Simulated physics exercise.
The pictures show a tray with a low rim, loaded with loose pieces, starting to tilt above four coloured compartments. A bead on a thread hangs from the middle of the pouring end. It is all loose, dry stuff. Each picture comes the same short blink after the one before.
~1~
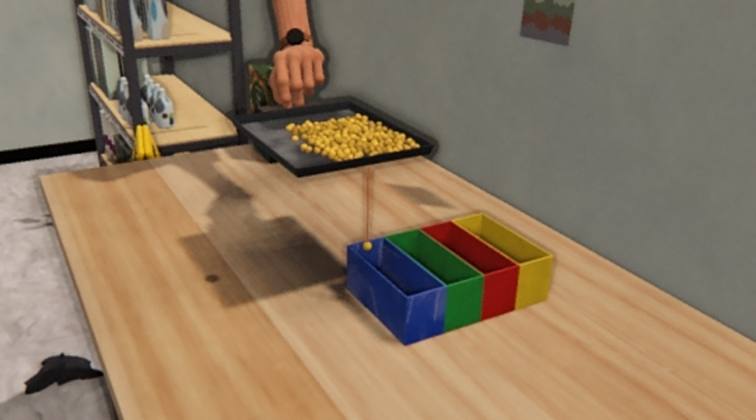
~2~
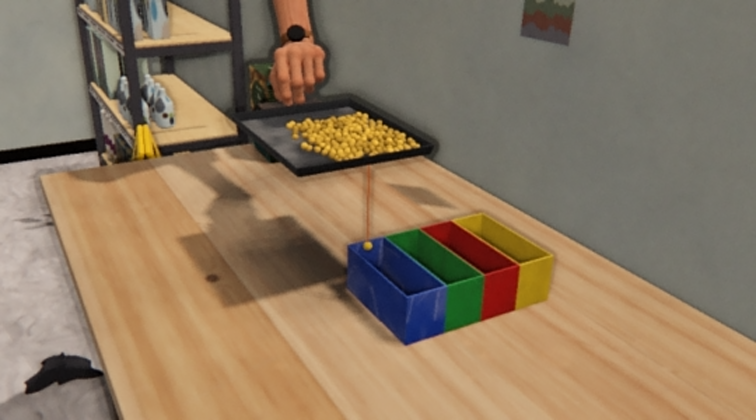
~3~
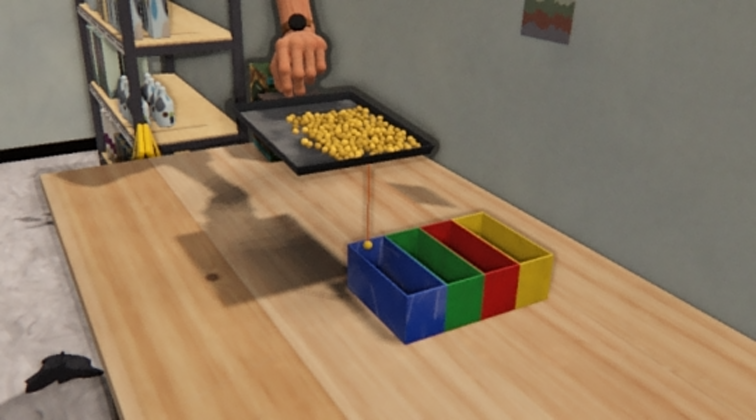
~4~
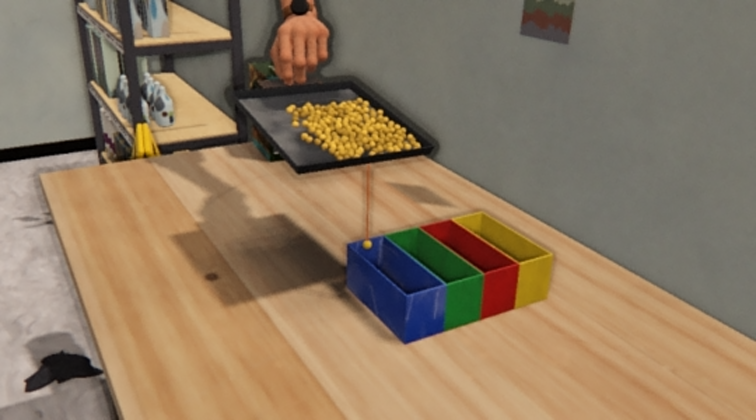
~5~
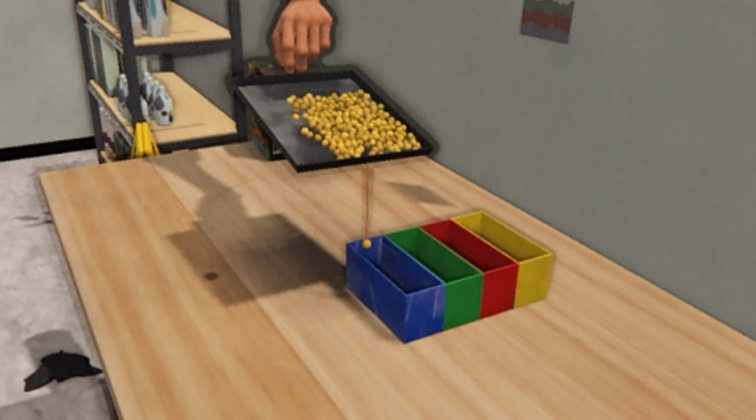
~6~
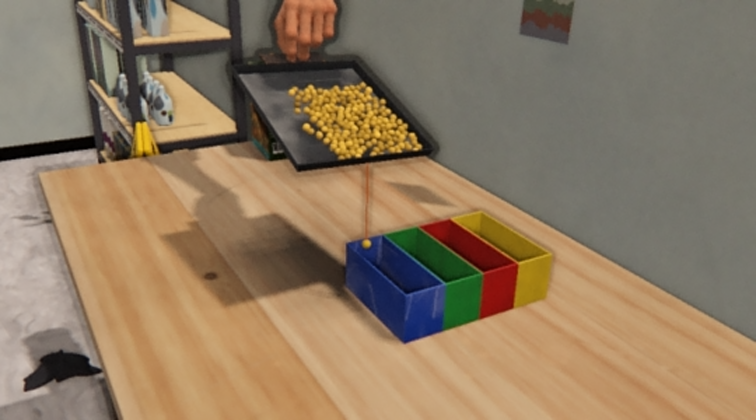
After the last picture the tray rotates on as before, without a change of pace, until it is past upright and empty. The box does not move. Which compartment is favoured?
The green one ends fullest.
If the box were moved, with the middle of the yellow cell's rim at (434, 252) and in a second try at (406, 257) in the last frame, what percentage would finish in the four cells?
About 90 and 60 per cent.
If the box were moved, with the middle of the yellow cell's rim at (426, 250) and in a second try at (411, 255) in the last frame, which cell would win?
First the yellow one, then that yellow cell.
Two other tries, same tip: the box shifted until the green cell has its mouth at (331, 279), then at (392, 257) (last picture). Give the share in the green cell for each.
In turn 10 and 30 in a hundred.
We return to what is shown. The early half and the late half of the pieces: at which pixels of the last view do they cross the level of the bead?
Around (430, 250) and then (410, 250).
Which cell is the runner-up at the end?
In second place: Blue.
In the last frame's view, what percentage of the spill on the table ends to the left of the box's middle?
Close to 100 per cent.
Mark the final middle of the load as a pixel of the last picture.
At about (427, 306).
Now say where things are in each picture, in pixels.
The first frame shows corners of the pouring end (298, 167) and (430, 144), level; middle of the load (348, 139), puffed corn balls; bead on its thread (367, 246); blue cell (426, 311); green cell (464, 300); red cell (500, 289); yellow cell (534, 279).
The second frame shows corners of the pouring end (298, 167) and (430, 144), level; middle of the load (348, 138).
The third frame shows corners of the pouring end (299, 165) and (431, 144), tipped barely, lowest at the right corner; middle of the load (348, 134).
The fourth frame shows corners of the pouring end (299, 164) and (431, 145), tipped a little, lowest at the right corner; middle of the load (348, 129).
The fifth frame shows corners of the pouring end (299, 163) and (431, 146), tipped a little, lowest at the right corner; middle of the load (349, 124).
The sixth frame shows corners of the pouring end (299, 163) and (431, 147), tipped clearly, lowest at the right corner; middle of the load (351, 121); blue cell (425, 309); green cell (463, 298); red cell (499, 287); yellow cell (533, 277).
Just after the last frame, tray tipped steeply; almost all on the tray; just a few in the blue cell; just a few falling or outside the box.
A moment on, tray tipped right over; roughly half on the tray; about a tenth in the green cell; just a few in the red cell; just a few in the blue cell; roughly a third falling or outside the box.
Further on, tray tipped past a quarter turn; roughly half in the green cell; roughly a quarter in the blue cell; about a tenth in the red cell; just a few in the yellow cell; roughly a quarter falling or outside the box.
When it is over, tray tipped past a quarter turn; roughly half in the green cell; roughly a quarter in the blue cell; about a tenth in the red cell; just a few in the yellow cell; roughly a quarter outside the box.
